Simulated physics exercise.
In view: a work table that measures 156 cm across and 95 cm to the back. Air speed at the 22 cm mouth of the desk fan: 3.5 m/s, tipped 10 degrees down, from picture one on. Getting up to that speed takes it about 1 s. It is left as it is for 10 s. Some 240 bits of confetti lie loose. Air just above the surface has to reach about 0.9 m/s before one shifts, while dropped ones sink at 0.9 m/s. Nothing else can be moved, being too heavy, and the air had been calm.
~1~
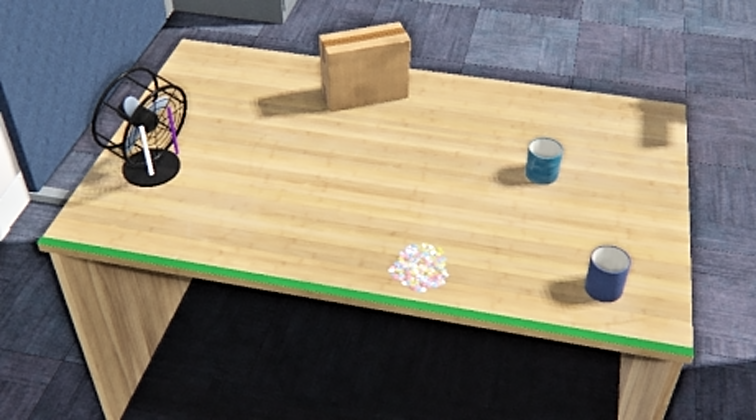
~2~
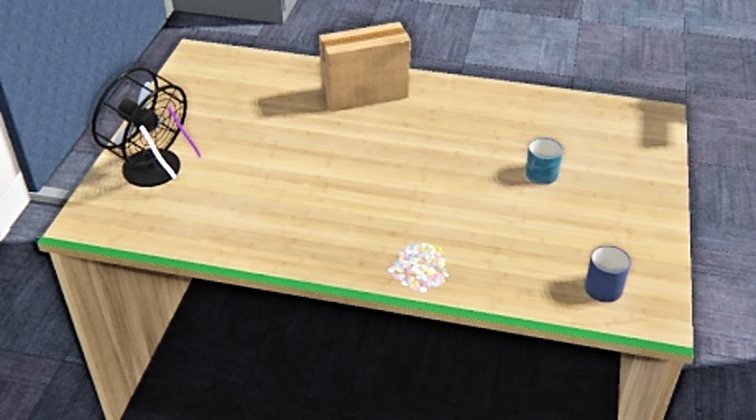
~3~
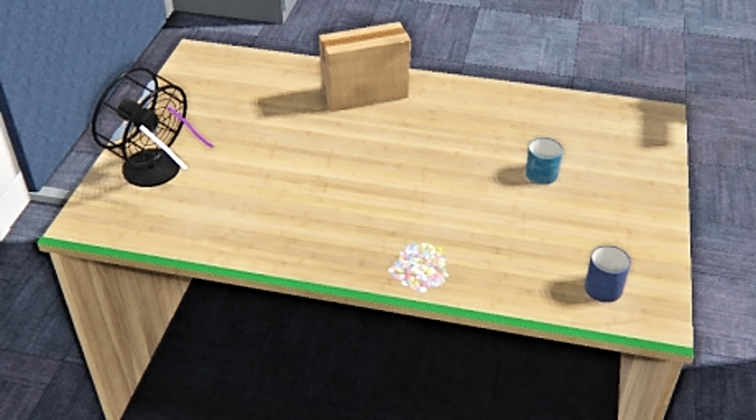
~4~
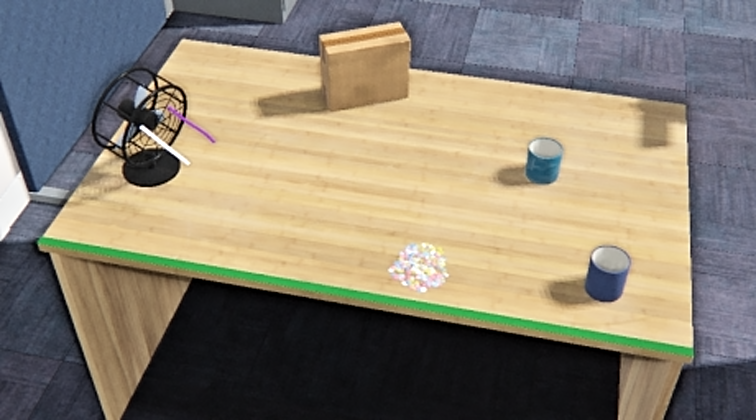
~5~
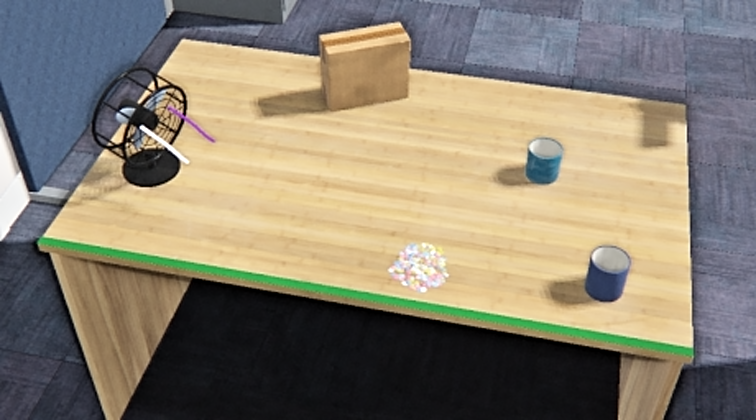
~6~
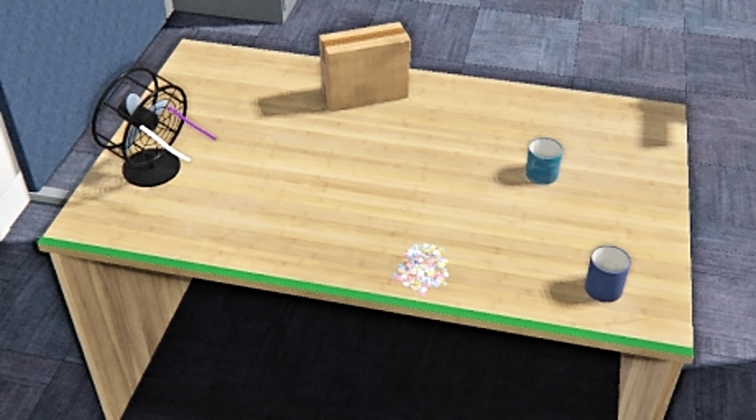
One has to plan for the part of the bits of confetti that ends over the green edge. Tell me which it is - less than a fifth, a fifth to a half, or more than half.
My bet is that over five tenths will be past that edge.
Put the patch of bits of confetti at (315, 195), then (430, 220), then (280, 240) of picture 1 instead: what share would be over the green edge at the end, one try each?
First try near 0 %, second near 0 %, third near 100 %.
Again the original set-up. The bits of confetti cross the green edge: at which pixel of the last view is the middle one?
Around (522, 328).
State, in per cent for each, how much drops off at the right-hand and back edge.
30 % right-hand, 0 % back.
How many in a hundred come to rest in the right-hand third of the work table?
Something close to 0 % ends up there.
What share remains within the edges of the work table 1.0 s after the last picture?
I reckon some 5 %.
Then, 1.0 s after the last picture the count stands so, 68 % are over the green edge.
Then, 2.2 s after the last picture the count stands so, 68 % are over the green edge.
Then, 4.6 s after the last picture the count stands so, 69 % are over the green edge.
Then, 9.1 s after the last picture, at the end, 69 % are over the green edge.
